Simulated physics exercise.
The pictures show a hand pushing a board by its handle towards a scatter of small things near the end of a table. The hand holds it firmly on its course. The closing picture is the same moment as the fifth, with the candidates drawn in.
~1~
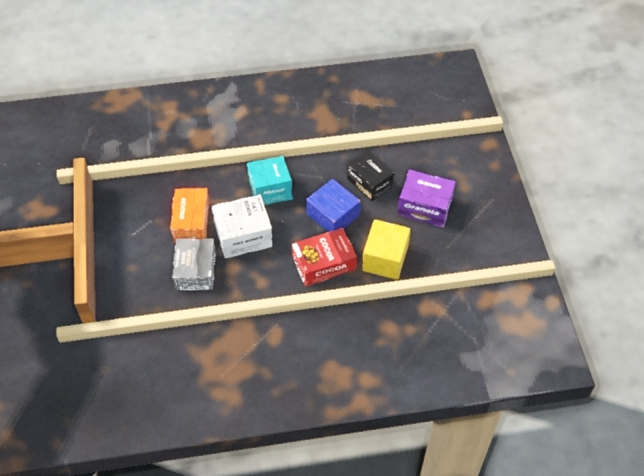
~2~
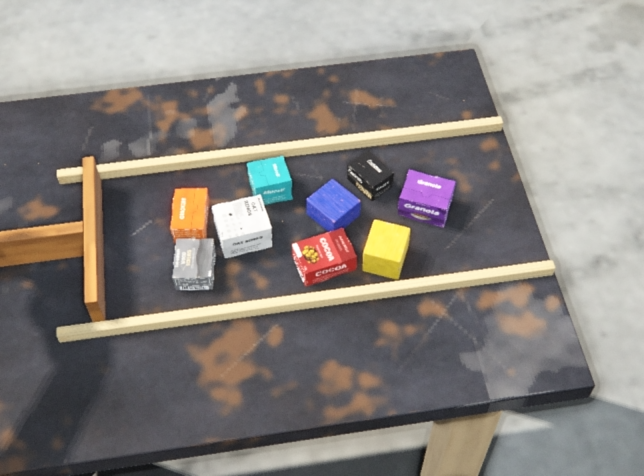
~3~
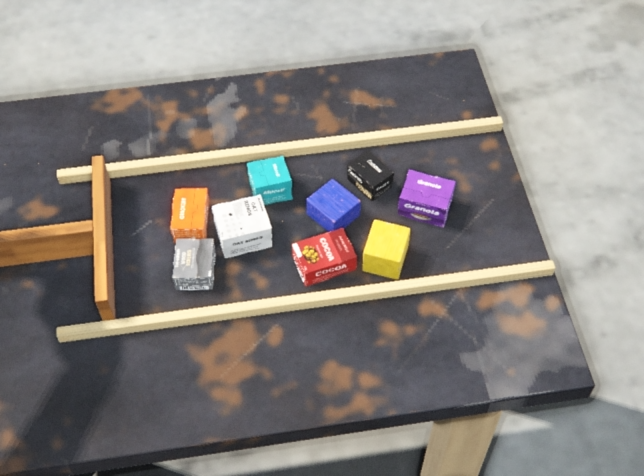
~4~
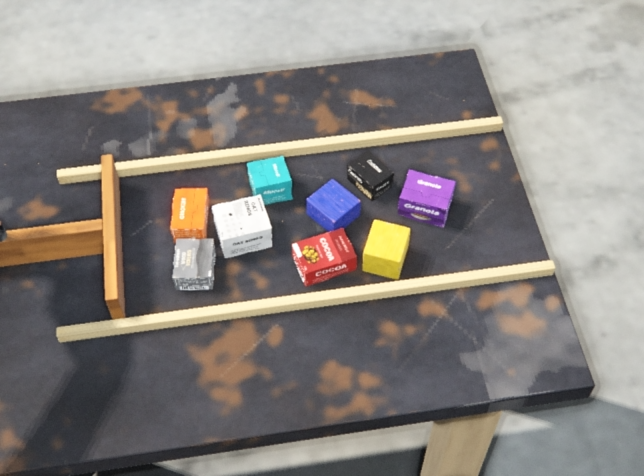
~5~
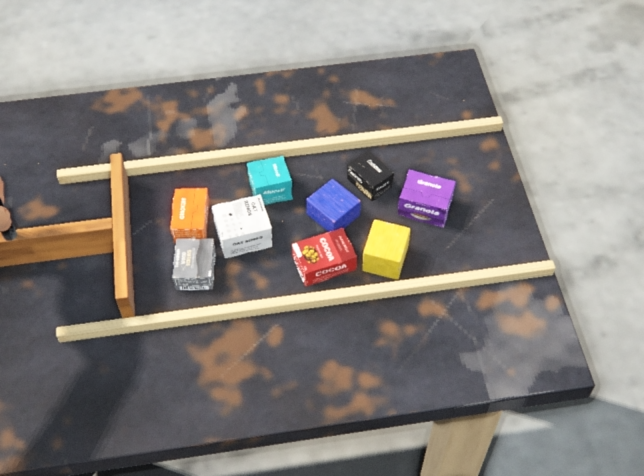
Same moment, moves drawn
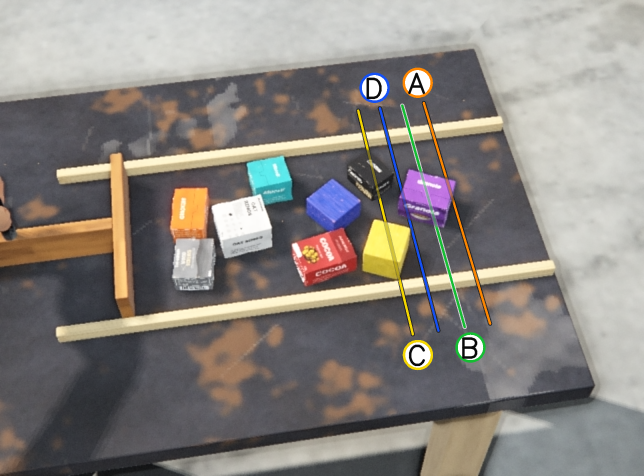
On a dark, rust-blotched table between two pale wooden rails, a wooden board on a handle slides slowly rightward toward scattered colourful boxes and blocks, which stay still, as a hand on the handle edges into view at left.
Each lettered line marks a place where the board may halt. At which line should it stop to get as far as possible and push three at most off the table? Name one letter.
It should halt at A.
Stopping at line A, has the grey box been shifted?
By then, yes.
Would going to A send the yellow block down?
By then, yes.
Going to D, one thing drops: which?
It is the purple packet.
On the marked copy, A at (454, 204); B at (431, 207); C at (383, 213); D at (407, 210).
Following A. Soon after the start, board (242, 206); turquoise packet (296, 177); blue block (358, 208).
Later, board (363, 191); purple packet (504, 173); yellow block (487, 233).
In the end, board (453, 179); yellow block over the edge; purple packet over the edge; three fallen.
As for the rest, B is within the limit but short; C is within the limit but short; D is within the limit but short.
